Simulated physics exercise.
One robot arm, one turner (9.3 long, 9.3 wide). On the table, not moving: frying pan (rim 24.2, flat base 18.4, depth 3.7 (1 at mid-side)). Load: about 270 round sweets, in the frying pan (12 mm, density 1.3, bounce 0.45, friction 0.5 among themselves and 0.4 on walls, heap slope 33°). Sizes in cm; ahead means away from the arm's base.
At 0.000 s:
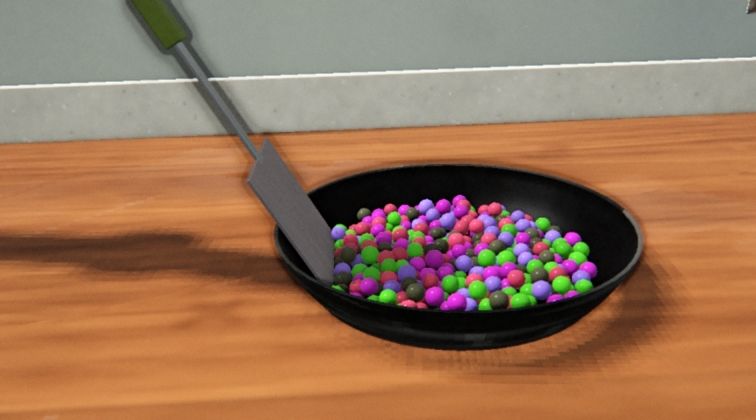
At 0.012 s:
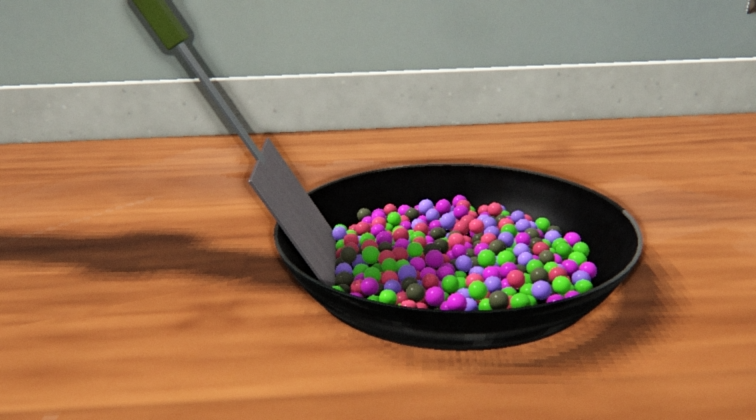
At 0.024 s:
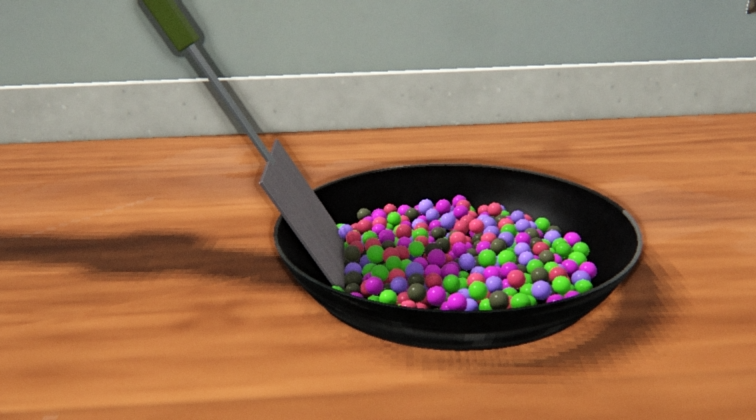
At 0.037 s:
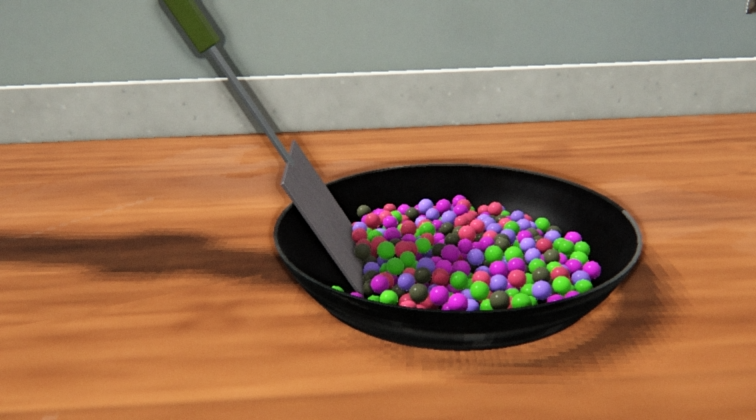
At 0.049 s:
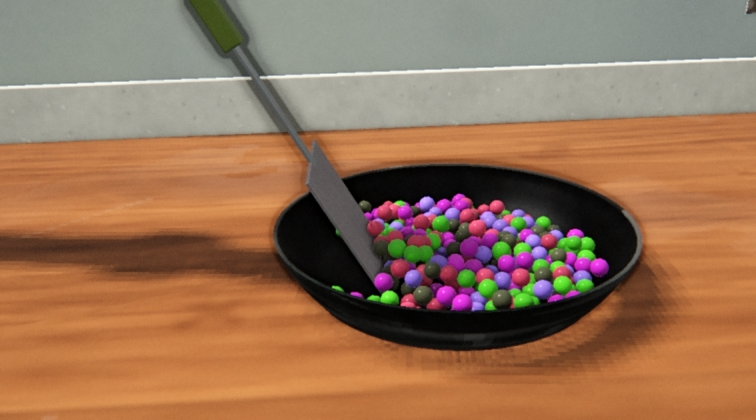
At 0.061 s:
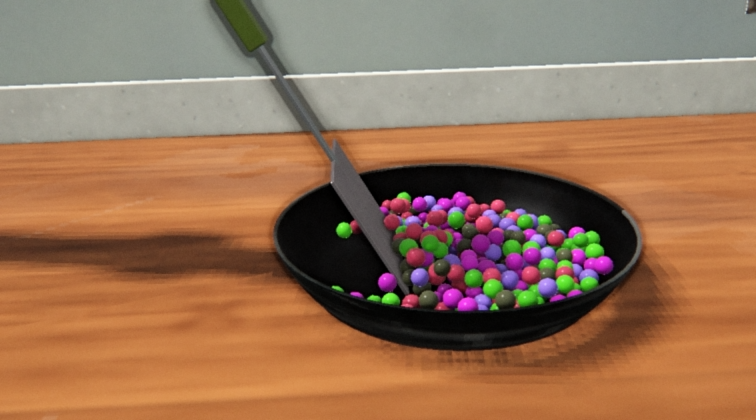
On a wooden tabletop, a spatula with a green handle dipped into a black frying pan full of colorful round sweets, then slid slowly to the right, pushing some of them along.
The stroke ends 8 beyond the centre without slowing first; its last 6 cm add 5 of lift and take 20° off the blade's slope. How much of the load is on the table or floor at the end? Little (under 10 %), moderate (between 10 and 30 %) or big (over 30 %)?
A moderate share, between 10 and 30 %, ends on the table or floor.
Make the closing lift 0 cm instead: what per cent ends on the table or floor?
Some 15 per cent.
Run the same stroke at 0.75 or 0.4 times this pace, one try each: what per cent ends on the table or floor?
Some 15 and 5 per cent.
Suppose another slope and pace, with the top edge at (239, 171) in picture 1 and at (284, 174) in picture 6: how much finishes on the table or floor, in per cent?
Some 10 per cent.
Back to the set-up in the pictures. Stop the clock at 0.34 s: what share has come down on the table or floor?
Roughly 15 per cent.
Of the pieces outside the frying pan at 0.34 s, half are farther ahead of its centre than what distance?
Roughly 28 cm.
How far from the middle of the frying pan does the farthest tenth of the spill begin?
Some 85 cm.
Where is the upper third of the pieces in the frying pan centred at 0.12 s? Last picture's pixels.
At about (521, 227).
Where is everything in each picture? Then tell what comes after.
The first picture shows turner top edge at (258, 157), sloping 61°; upper third of the load around (450, 250), from x 335 to 590, top at y 205; 269 in the frying pan.
The second picture shows turner top edge at (259, 157), sloping 61°; upper third of the load around (450, 250), from x 335 to 590, top at y 205.
The third picture shows turner top edge at (269, 159), sloping 61°; upper third of the load around (450, 249), from x 335 to 590, top at y 205.
The fourth picture shows turner top edge at (288, 160), sloping 61°; upper third of the load around (459, 246), from x 335 to 590, top at y 205.
The fifth picture shows turner top edge at (311, 159), sloping 61°; upper third of the load around (462, 242), from x 335 to 600, top at y 200.
The sixth picture shows turner top edge at (333, 158), sloping 61°; upper third of the load around (465, 239), from x 335 to 605, top at y 200; 269 in the frying pan.
After 0.09 s, sloping 61°, highest piece 5 above the table; 269 in the frying pan.
After 0.12 s, sloping 55°, highest piece 6 above the table; 269 in the frying pan.
After 0.34 s, sloping 41°, highest piece 14 above the table; 217 in the frying pan, 42 on the table or floor, 10 on the blade or in flight.
After 1.39 s, sloping 41°, highest piece 4 above the table; 217 in the frying pan, 52 on the table or floor.
At rest, 217 in the frying pan, 52 on the table or floor. That is 19 % on the table or floor.
